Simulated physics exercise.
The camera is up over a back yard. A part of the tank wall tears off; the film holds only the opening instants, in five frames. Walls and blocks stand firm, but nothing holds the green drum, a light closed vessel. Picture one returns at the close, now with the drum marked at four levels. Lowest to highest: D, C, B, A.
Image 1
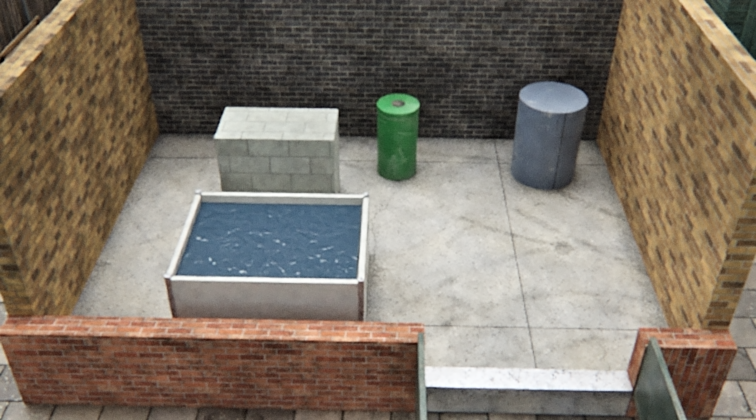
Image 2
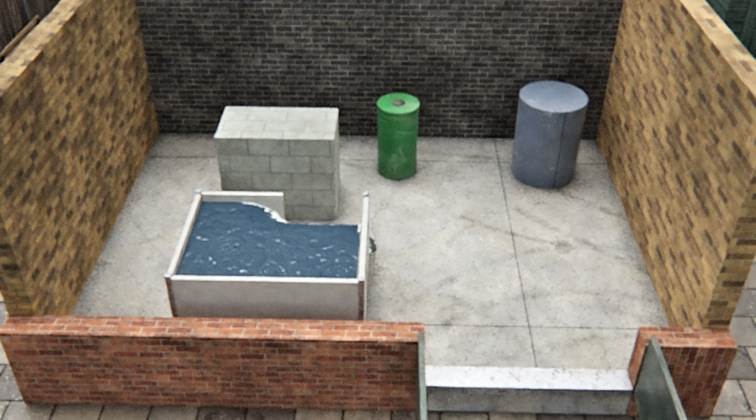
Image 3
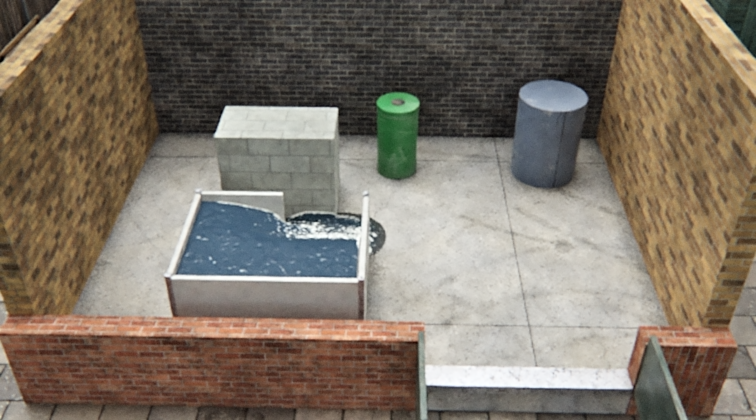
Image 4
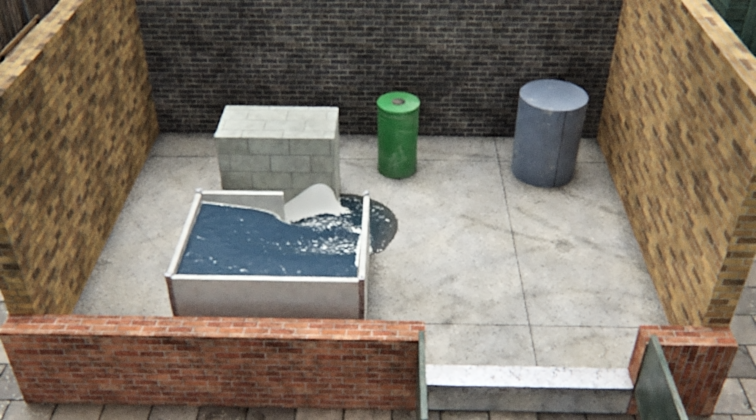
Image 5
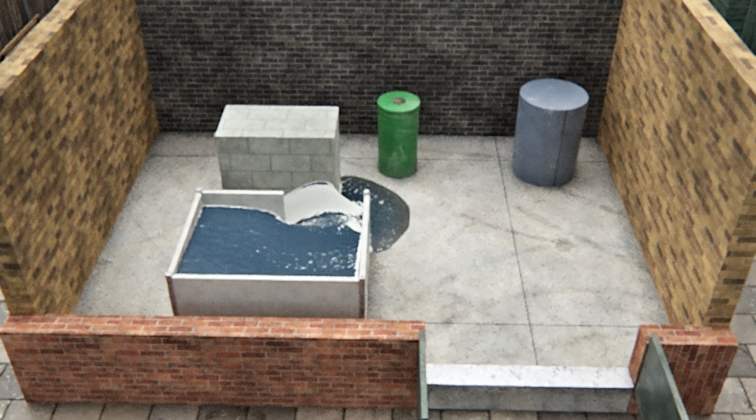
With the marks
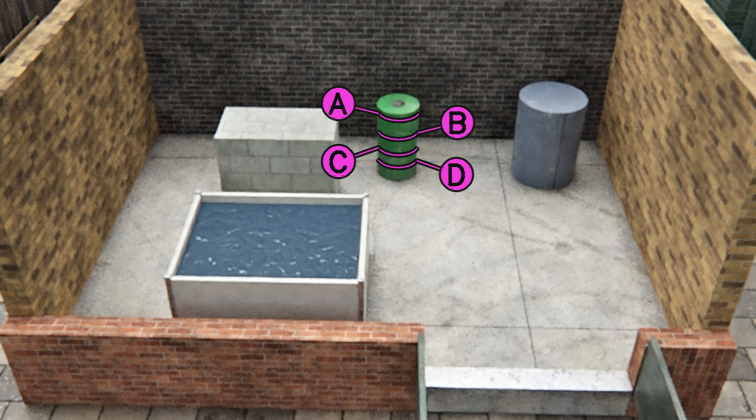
A walled back yard held a full tank of water near a green drum, then part of the tank's back side gave way and water poured out, spreading a dark puddle across the concrete.
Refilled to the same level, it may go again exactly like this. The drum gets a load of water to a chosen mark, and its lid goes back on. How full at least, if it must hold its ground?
Use line C.
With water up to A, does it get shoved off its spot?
No, that is safe.
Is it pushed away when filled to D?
Yes, it does.
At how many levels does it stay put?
Three.
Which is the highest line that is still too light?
Here it is line D.
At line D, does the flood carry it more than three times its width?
No.
In magenta, A at (398, 120); B at (398, 139); C at (397, 155); D at (397, 167); from the bottom up D, C, B, A.
With A, it does not move.
With B, it does not move.
With C, it does not move.
With D, it is pushed about its own width away.
